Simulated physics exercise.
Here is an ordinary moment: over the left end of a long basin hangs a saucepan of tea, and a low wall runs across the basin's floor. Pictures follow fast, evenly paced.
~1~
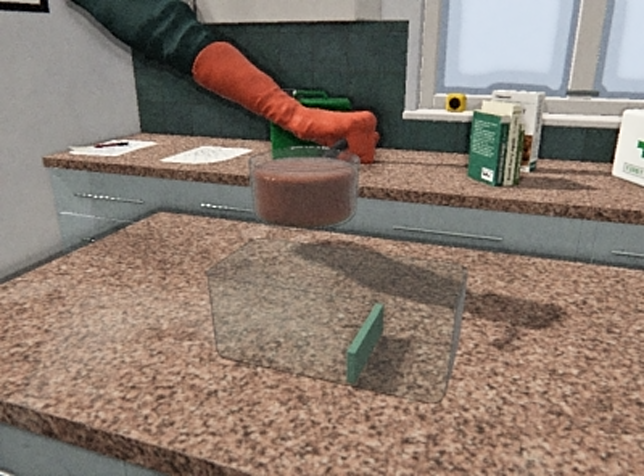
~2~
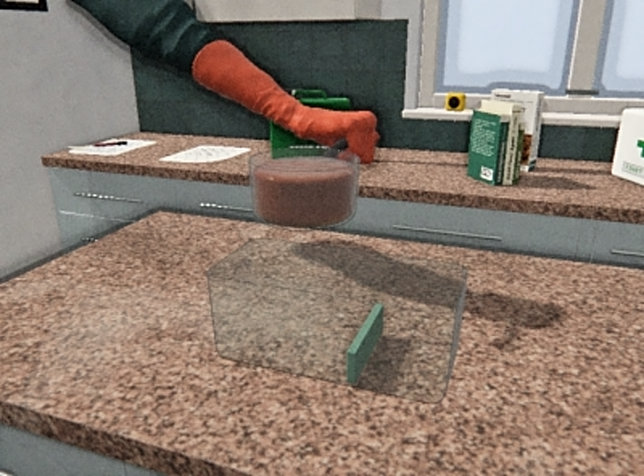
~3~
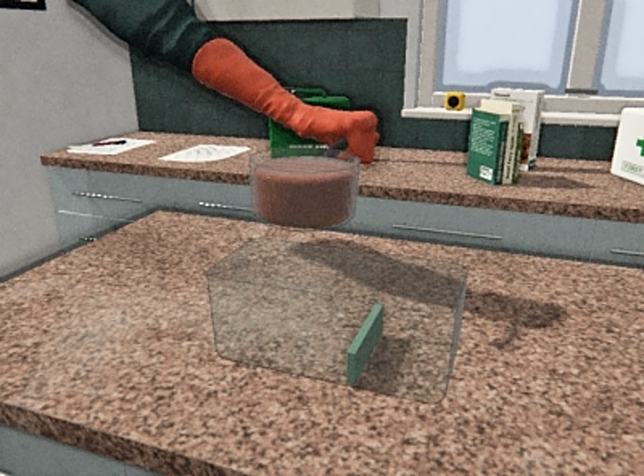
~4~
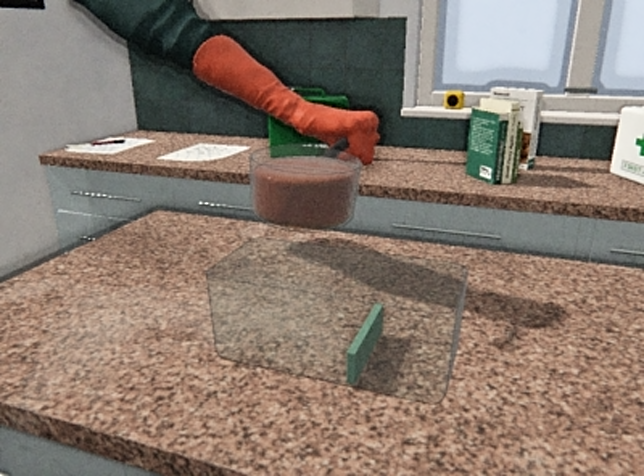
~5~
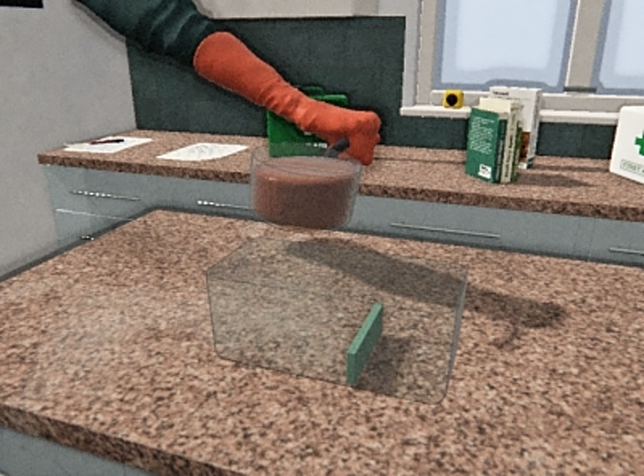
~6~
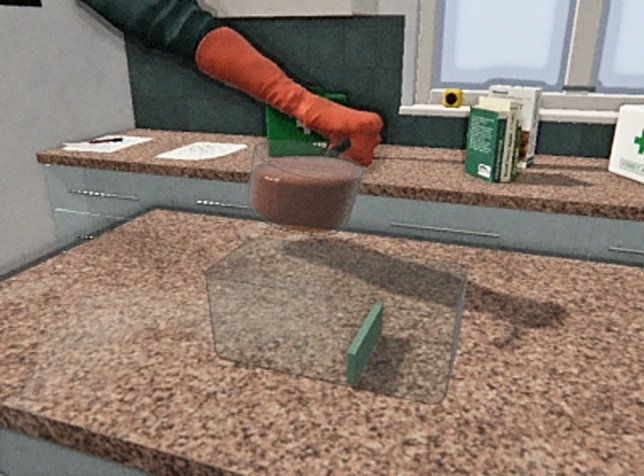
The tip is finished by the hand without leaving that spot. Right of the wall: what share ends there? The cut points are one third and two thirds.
Exceeds two thirds.
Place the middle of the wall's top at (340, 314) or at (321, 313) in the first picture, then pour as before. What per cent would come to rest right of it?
About 95 per cent, then about 100 per cent.
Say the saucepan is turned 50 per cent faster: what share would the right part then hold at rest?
Roughly 65 percent.
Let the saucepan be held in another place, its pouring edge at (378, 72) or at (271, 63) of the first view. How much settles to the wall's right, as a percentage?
About 70 per cent, then about 10 per cent.
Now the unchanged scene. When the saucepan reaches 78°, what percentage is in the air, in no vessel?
30 %.
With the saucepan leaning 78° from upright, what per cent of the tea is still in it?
It comes to 45 per cent or so.
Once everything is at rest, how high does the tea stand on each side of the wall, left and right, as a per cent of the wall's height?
Once still, it is 20 % on the left and 90 % on the right.
A moment on, the tilt is 78° and 44 per cent is still to pour, 0 is left of the wall and 25 right of it.
Next, the tilt is 116° and 4 per cent is still to pour, 15 is left of the wall and 78 right of it.
Then the tilt is 122° and 0 per cent is still to pour, 23 is left of the wall and 77 right of it.
Later the tilt is 122° and 0 per cent is still to pour, 24 is left of the wall and 76 right of it.
Finally, 24 per cent lies left of the wall, 76 right of it and 0 outside.
